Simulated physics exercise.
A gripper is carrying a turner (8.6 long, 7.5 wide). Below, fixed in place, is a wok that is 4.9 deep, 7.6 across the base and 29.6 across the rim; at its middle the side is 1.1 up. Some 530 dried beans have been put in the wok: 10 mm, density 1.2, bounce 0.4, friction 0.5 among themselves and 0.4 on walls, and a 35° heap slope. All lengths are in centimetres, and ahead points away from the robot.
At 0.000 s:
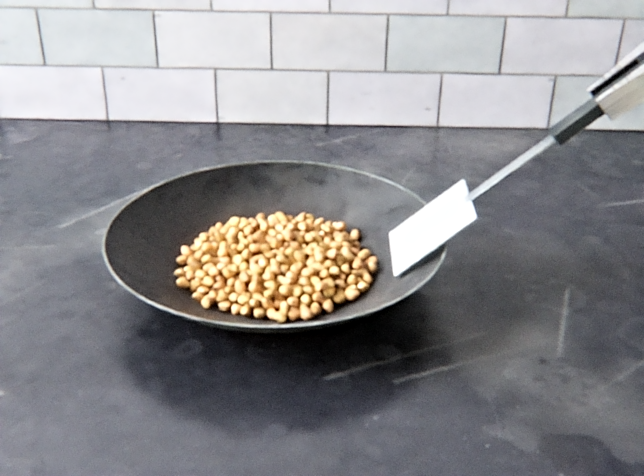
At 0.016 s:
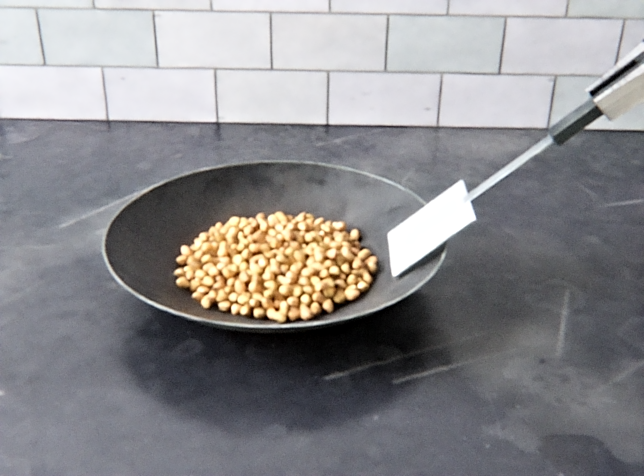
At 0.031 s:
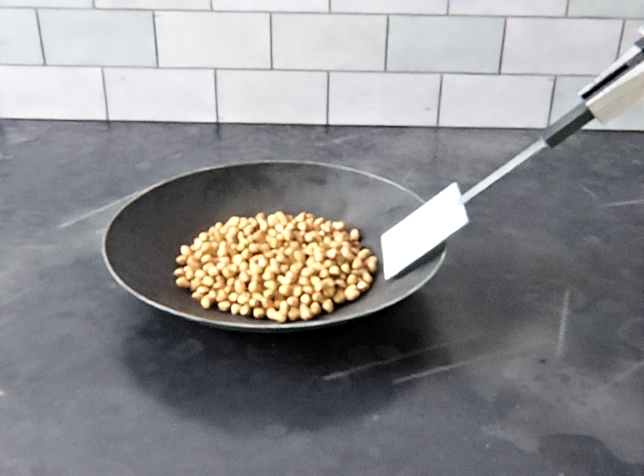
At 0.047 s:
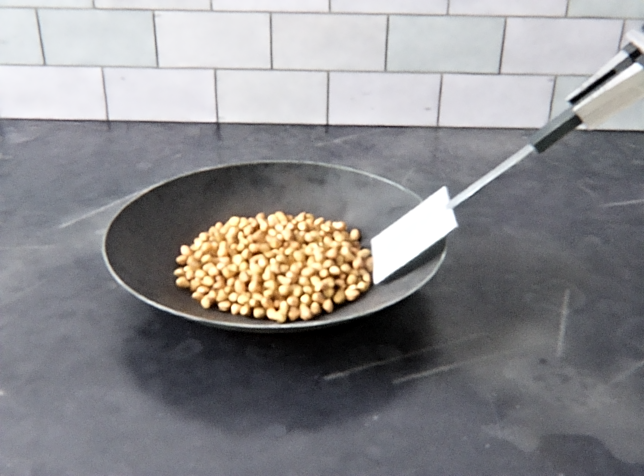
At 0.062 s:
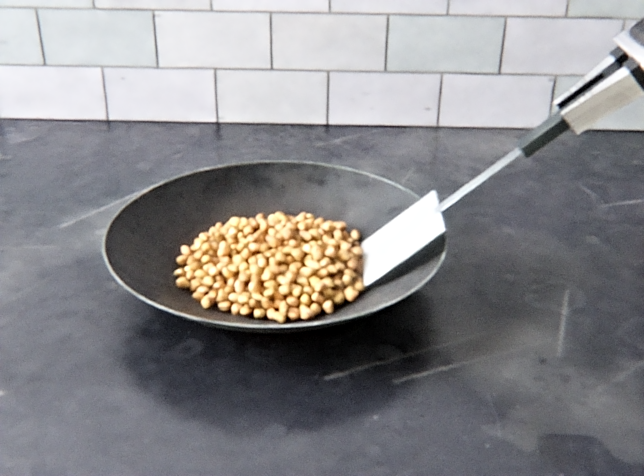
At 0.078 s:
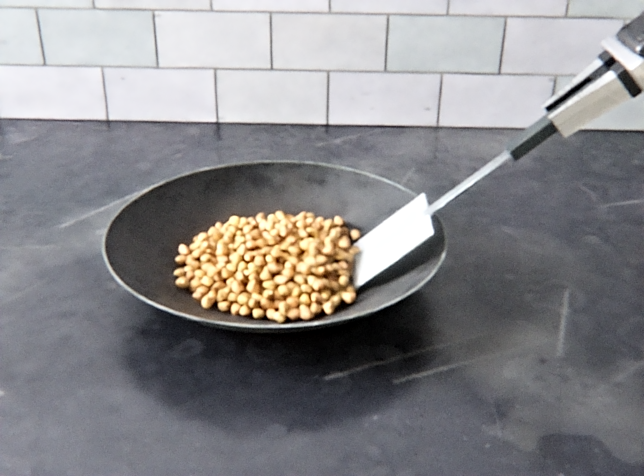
On a dark countertop before a pale tiled wall, a shallow black wok holds a low heap of tan beans while a gripper holds a white turner at its right side. The turner slides slowly left and slightly down to the heap's right edge, and the beans there shift slightly.
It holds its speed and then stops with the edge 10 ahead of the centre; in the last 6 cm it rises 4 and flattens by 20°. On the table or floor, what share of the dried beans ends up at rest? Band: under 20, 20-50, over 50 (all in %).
Under 20 %.
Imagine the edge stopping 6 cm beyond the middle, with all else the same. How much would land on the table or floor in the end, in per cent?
With that change, I'd expect about 0 per cent.
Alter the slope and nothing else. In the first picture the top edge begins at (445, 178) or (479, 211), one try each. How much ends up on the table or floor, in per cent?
I'd say near 15 per cent for the first and near 10 per cent for the second.
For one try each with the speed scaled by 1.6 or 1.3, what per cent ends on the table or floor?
Try one about 20 %, try two about 15 %.
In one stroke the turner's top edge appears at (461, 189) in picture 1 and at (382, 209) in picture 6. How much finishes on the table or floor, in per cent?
Some 25 percent ends up on the table or floor.
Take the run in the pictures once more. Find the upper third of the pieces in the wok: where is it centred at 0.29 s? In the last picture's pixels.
I'd put it somewhere near (165, 234).
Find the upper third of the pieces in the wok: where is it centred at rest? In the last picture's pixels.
You'll find it at about (166, 242).
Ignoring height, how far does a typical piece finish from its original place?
Near 5 cm, measured level.
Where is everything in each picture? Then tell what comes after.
In the first picture, turner top edge at (470, 198), sloping 42°; upper third of the load around (281, 255), from x 180 to 370, top at y 215; 529 in the wok.
In the second picture, turner top edge at (469, 199), sloping 42°; upper third of the load around (281, 255), from x 180 to 370, top at y 215.
In the third picture, turner top edge at (462, 202), sloping 42°; upper third of the load around (281, 255), from x 180 to 370, top at y 215.
In the fourth picture, turner top edge at (451, 206), sloping 42°; upper third of the load around (281, 255), from x 180 to 370, top at y 215.
In the fifth picture, turner top edge at (440, 210), sloping 42°; upper third of the load around (283, 253), from x 180 to 360, top at y 215.
In the sixth picture, turner top edge at (429, 212), sloping 42°; upper third of the load around (278, 251), from x 180 to 355, top at y 215; 529 in the wok.
By 0.18 s, sloping 42°, highest piece 4 above the table; 529 in the wok.
By 0.29 s, sloping 36°, highest piece 6 above the table; 528 in the wok, 1 on the blade or in flight.
By 0.54 s, sloping 22°, highest piece 6 above the table; 465 in the wok, 63 on the table or floor, 1 on the blade or in flight.
By 1.59 s, sloping 22°, highest piece 5 above the table; 465 in the wok, 64 on the table or floor.
Final count, 465 in the wok, 64 on the table or floor. That is 12 % on the table or floor.
